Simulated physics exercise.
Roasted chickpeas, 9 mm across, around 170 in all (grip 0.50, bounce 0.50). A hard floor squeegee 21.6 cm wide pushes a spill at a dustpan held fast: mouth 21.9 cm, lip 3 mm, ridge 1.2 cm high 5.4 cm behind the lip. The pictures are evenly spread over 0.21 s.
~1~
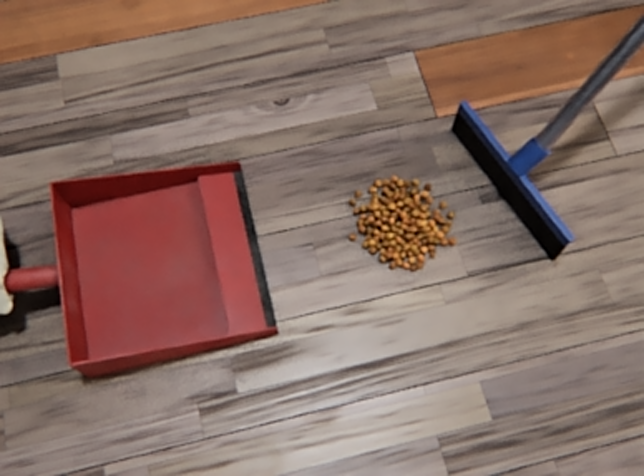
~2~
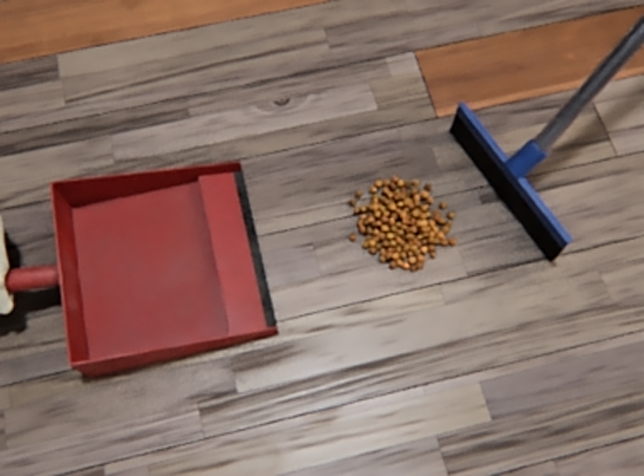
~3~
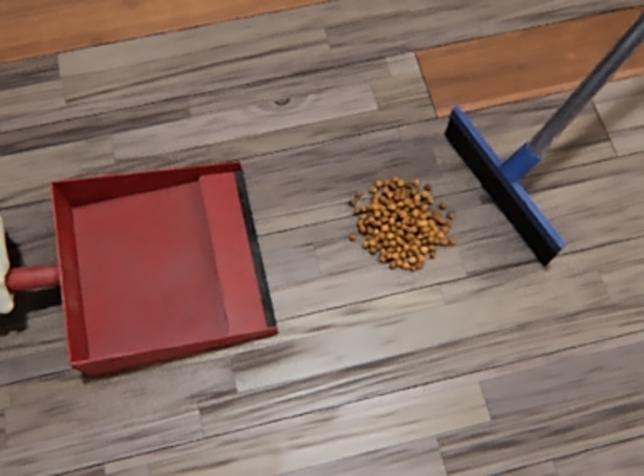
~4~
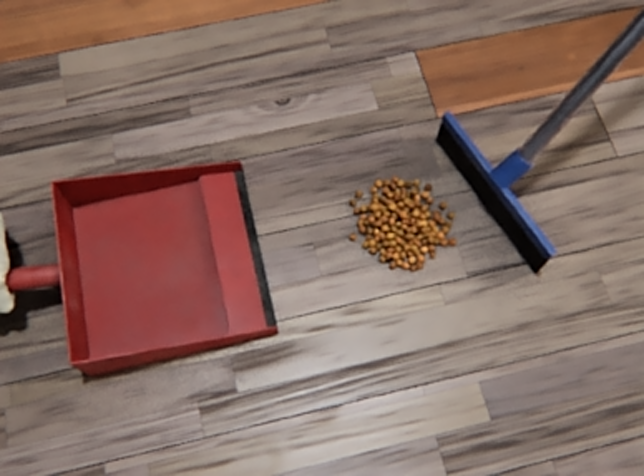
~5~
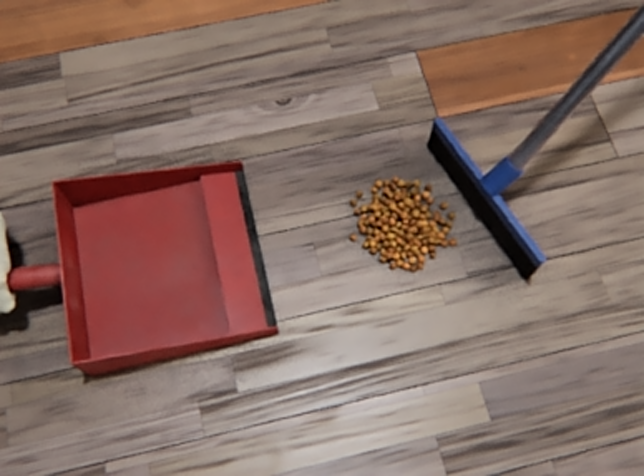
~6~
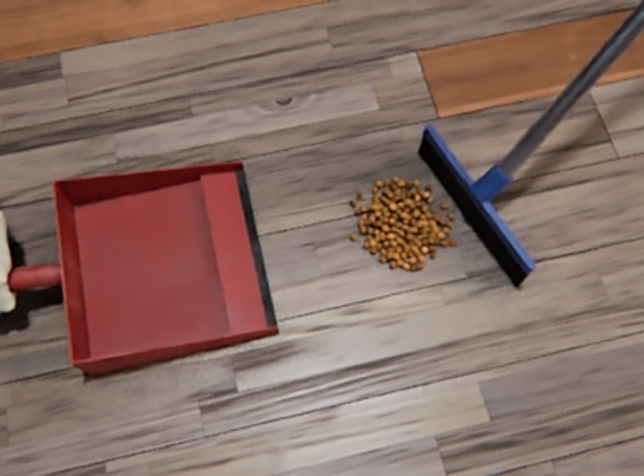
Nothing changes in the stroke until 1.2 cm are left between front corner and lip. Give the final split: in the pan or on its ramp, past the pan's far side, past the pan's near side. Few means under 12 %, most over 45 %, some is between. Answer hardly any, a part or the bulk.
In the pan or on its ramp: A part; past the pan's far side: Hardly any; past the pan's near side: A part.
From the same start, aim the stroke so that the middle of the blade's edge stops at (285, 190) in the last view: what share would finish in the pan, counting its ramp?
About 0 per cent.
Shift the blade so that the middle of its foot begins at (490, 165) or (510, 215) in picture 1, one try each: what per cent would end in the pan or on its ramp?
About 15 and 20 per cent.
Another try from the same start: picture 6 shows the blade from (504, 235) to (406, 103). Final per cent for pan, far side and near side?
Pan 0, far 0, near 0.
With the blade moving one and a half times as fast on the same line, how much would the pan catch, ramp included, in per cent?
It would be near 25 per cent.
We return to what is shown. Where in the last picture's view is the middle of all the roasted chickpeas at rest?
Around (280, 304).
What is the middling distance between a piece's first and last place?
About 18 cm.
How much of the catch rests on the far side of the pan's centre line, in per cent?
Roughly 0 per cent.
Then, 0.31 s after the last picture, middle of the blade 16 cm from the lip; 0 % over the lip, far side 0 %, near side 5 %.
Then, 0.52 s after the last picture, middle of the blade 8 cm from the lip; 0 % over the lip, far side 0 %, near side 15 %.
Then, 0.84 s after the last picture, middle of the blade 4 cm from the lip; 25 % over the lip, far side 0 %, near side 30 %.
In the end, pan 25 %, far side 0 %, near side 30 %, in front of the lip or behind the blade 45 %.
